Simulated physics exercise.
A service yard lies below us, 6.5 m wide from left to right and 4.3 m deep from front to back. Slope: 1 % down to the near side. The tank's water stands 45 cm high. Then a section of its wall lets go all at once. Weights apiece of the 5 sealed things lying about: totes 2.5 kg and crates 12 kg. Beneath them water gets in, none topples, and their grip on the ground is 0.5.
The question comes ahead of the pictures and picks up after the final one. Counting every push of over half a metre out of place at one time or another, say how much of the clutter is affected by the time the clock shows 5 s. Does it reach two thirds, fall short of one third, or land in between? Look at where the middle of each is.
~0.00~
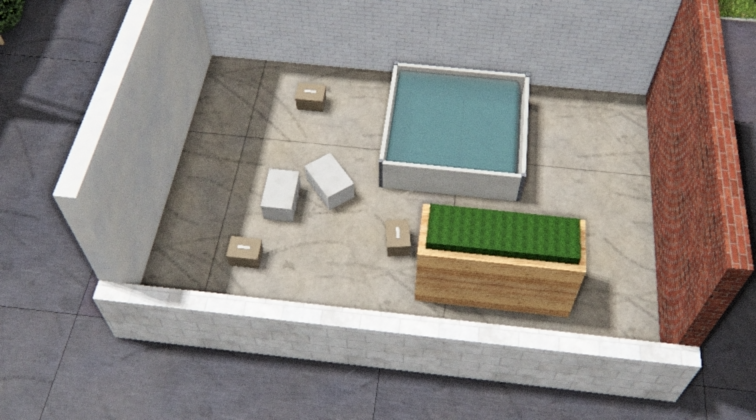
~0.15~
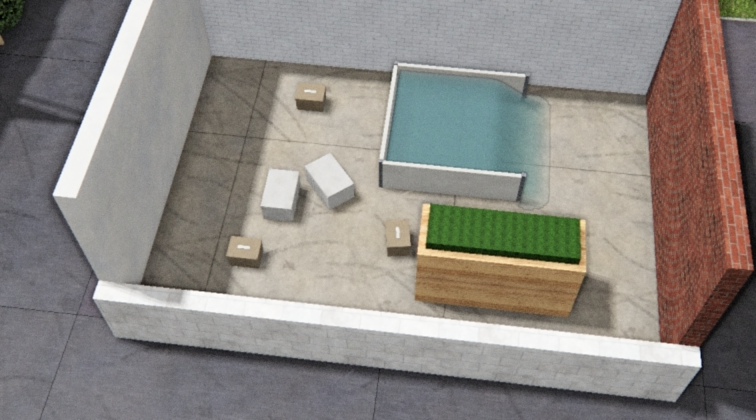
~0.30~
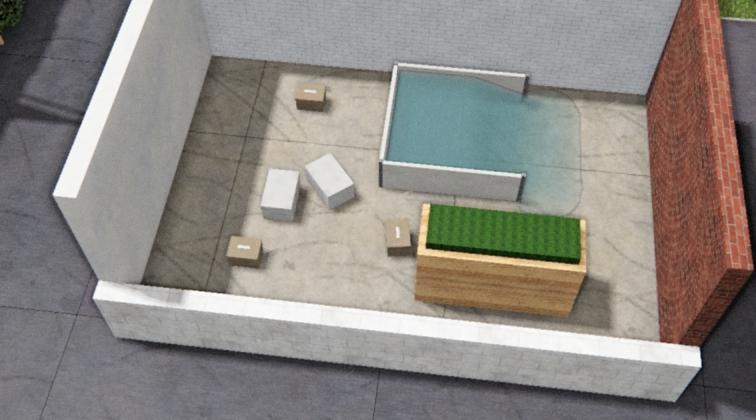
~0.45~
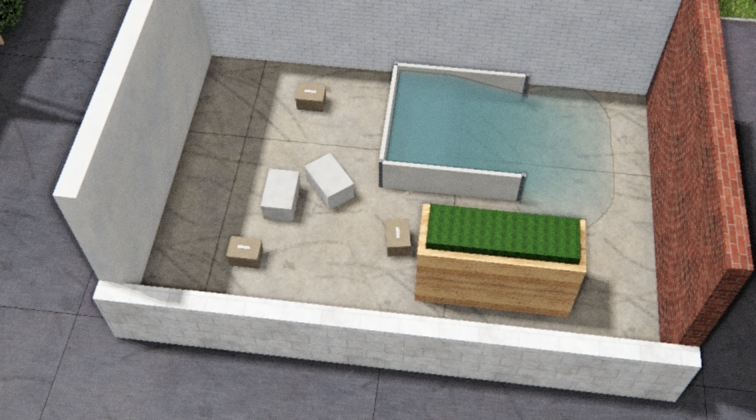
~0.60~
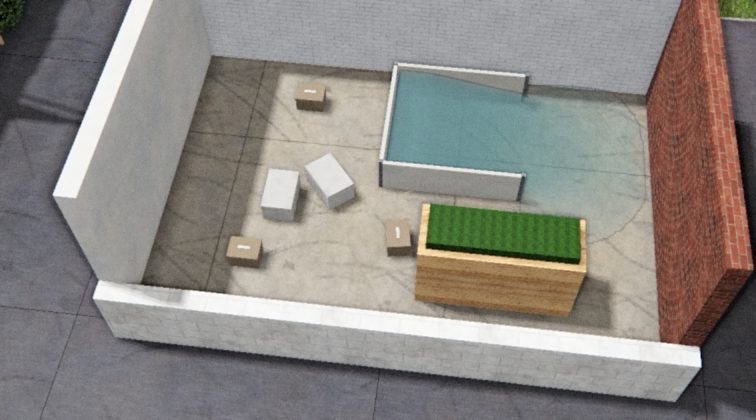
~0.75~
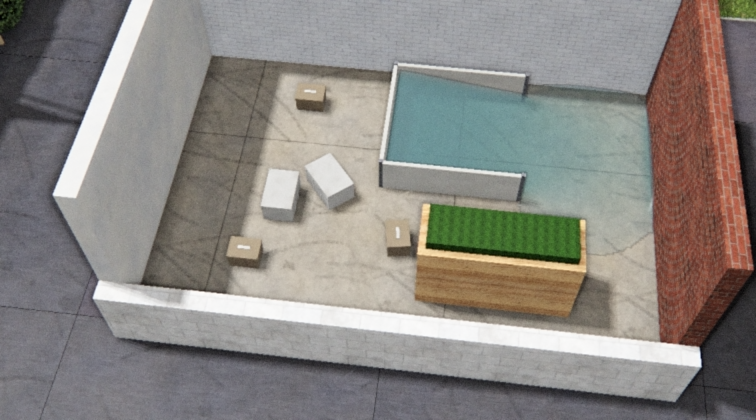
It falls short of one third.
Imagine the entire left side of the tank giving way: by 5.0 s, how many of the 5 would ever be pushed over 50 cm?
Count: 4.
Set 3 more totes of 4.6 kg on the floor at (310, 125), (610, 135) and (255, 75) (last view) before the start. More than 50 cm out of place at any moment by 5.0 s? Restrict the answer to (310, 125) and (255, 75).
Taking them in order: Below the mark and below the mark.
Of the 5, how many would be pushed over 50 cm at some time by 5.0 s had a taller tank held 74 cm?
Under that setup the answer is 3.
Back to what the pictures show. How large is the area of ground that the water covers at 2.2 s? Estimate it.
About 9.5 m2.
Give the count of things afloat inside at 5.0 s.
My tally comes to 0.
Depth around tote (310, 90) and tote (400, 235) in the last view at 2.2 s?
About 0 and 0 cm.
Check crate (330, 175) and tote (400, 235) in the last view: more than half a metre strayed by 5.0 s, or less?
Well, one then the other: A smaller shift, then a bigger shift.
After 1.1 s 0 of 5 are over 50 cm from their spots; 0 afloat.
After 2.2 s 0 of 5 are over 50 cm from their spots; 0 afloat.
After 3.5 s 0 of 5 are over 50 cm from their spots; 0 afloat.
After 5.0 s 1 of 5 are over 50 cm from their spots, and 1 have been at some point; 0 afloat.
